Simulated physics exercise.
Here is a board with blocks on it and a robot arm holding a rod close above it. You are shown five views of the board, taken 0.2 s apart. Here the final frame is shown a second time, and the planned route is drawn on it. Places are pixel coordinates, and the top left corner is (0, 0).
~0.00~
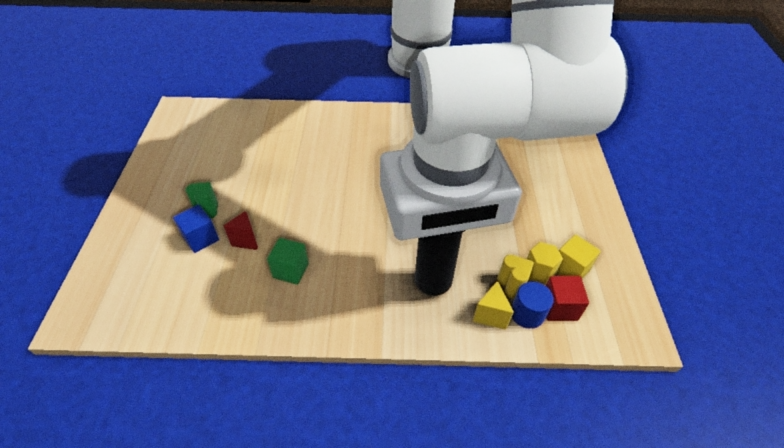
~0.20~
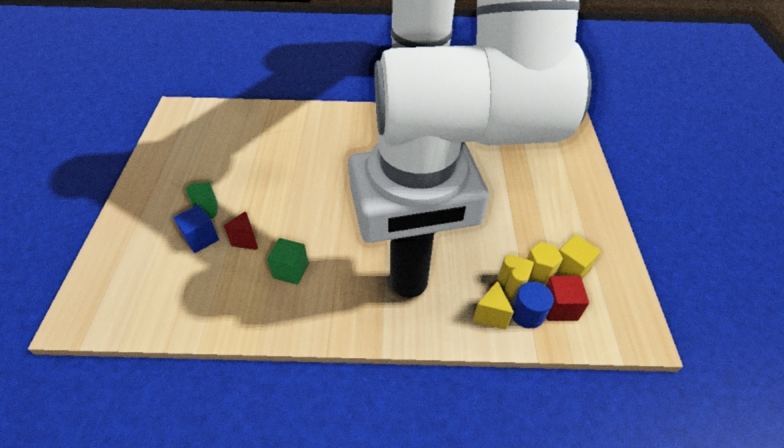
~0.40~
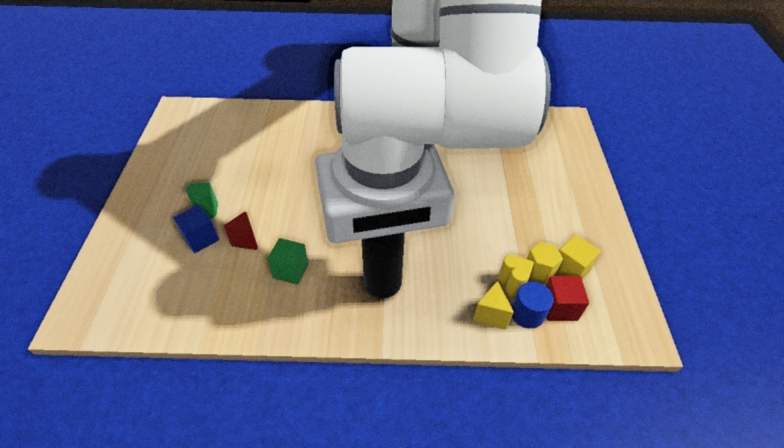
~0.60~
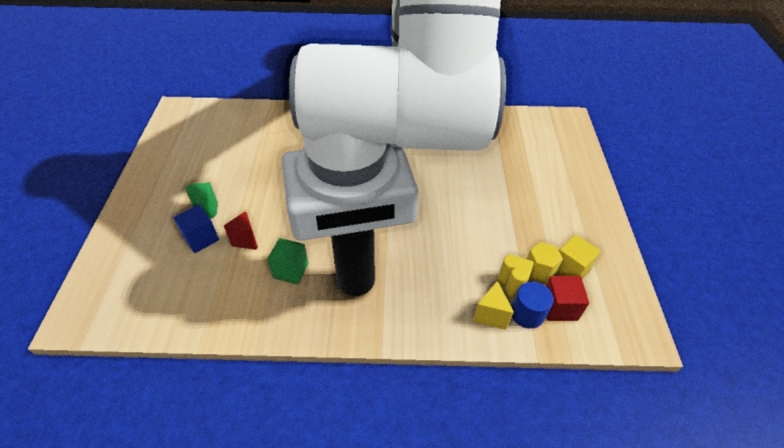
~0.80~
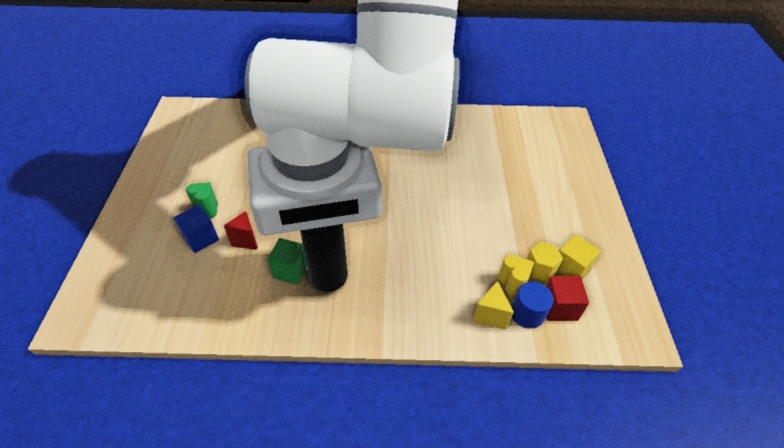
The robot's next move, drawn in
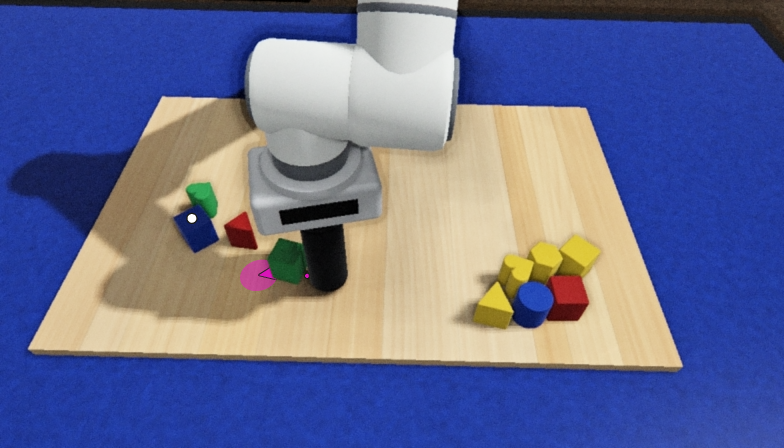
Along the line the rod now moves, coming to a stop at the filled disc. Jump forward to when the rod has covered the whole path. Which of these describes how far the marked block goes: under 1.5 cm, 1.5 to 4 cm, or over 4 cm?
It goes under 1.5 cm.
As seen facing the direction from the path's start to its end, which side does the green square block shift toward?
It shifts rightward.
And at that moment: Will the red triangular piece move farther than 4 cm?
That would be a no.
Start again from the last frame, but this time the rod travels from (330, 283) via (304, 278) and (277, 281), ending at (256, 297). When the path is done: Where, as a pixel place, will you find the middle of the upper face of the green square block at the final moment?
It should be at (251, 241) by then.
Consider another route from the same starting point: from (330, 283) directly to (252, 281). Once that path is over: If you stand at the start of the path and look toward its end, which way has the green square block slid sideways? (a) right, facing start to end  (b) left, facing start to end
I'll go with a - right, facing start to end.
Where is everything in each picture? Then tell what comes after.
The first frame shows rod tip (433, 281); block tops, blue square block (192, 218); red triangular piece (240, 222); green square block (286, 251).
The second frame shows rod (409, 283); blocks unchanged.
The third frame shows rod (383, 283); blocks unchanged.
The fourth frame shows rod (356, 281); blocks unchanged.
The fifth frame shows rod (329, 277); blue square block (192, 218); red triangular piece (240, 222); green square block (286, 251).
Path on the board, from (330, 283) via (307, 276) and (284, 271), ending at (259, 275); the dot is on the blue square block.
What follows on the original path. Halfway along, rod (293, 267); green square block (260, 242).
At the end, rod (257, 269); blue square block in place; red triangular piece (229, 214); green square block (232, 234), turned 55° clockwise.
